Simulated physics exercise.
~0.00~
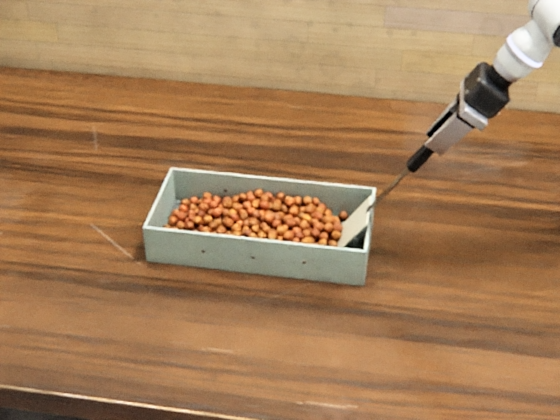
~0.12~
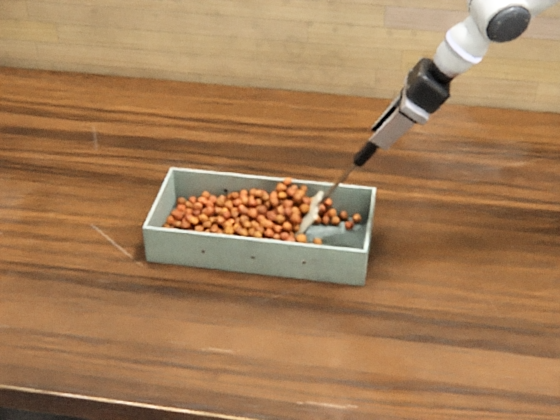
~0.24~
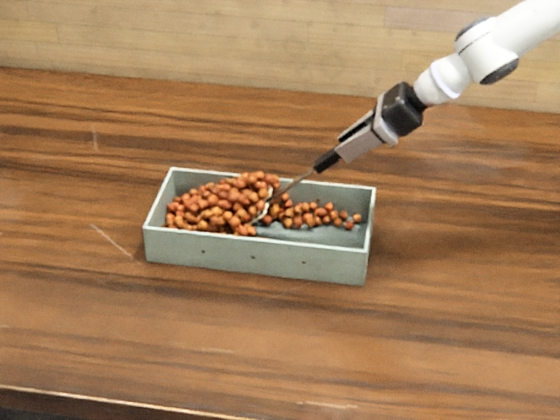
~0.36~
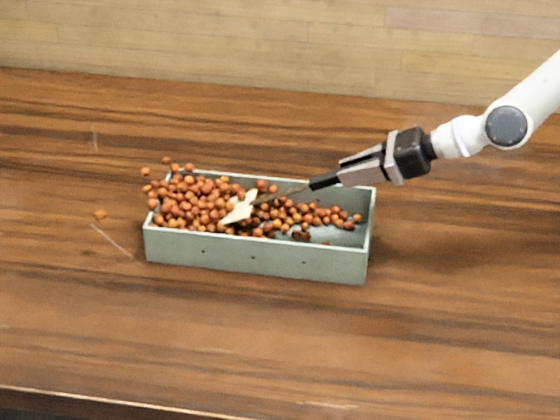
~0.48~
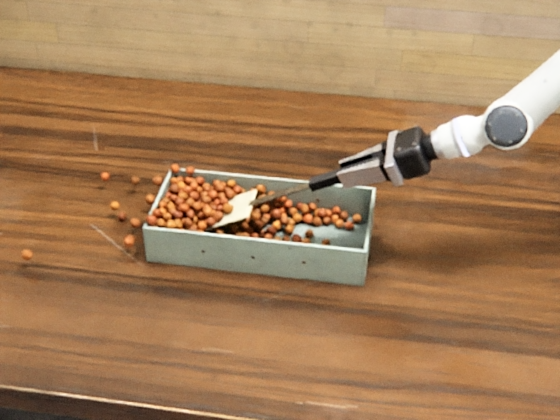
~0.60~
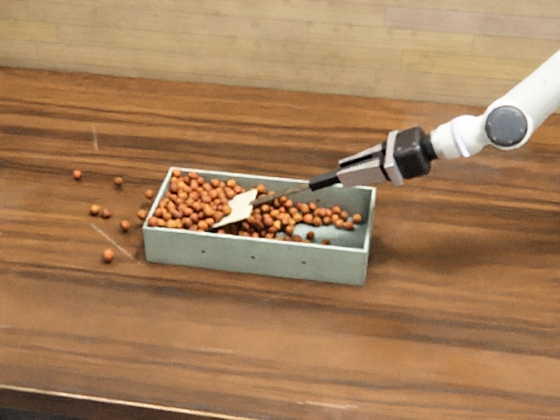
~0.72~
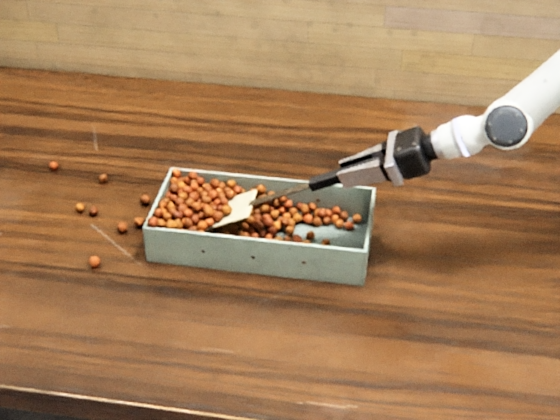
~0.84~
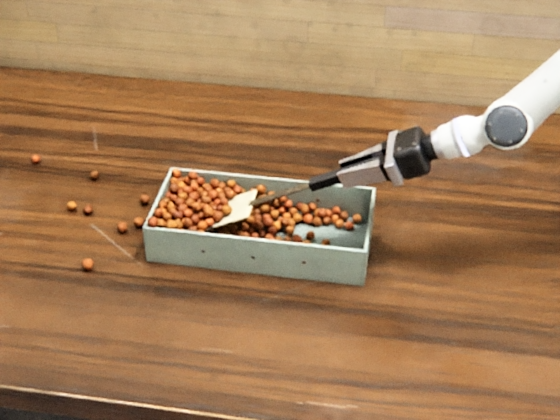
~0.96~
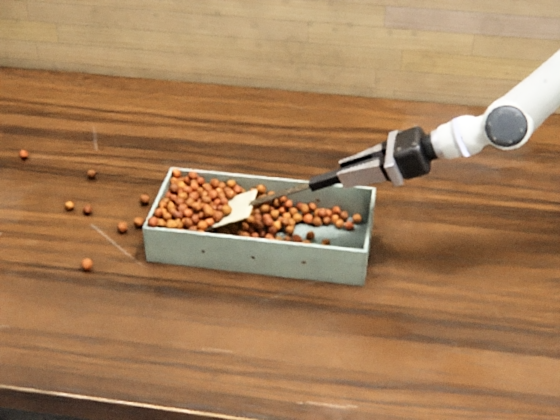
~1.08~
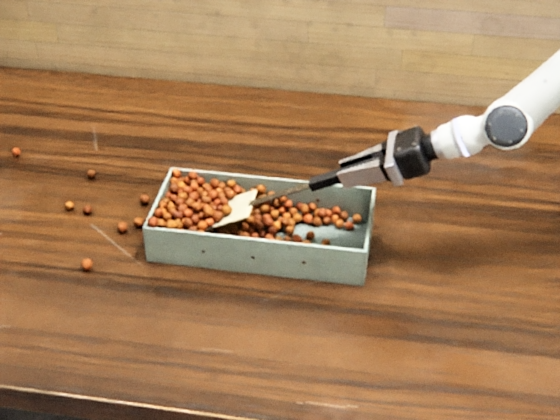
A white robot arm with a dark gripper reaches in from the upper right, holding a thin-handled, pale flat blade over a brown wood-grain table, seen from above at an angle. Below it sits a long, pale grey-green tray of reddish-brown hazelnuts. The blade sweeps left through the tray, piling the nuts toward the left and leaving the right part sparser. As it tilts flatter and stops, several nuts spill over the left end and roll across the table. The arm then holds still while the strays slow and settle, scattered left of the still well-filled tray.
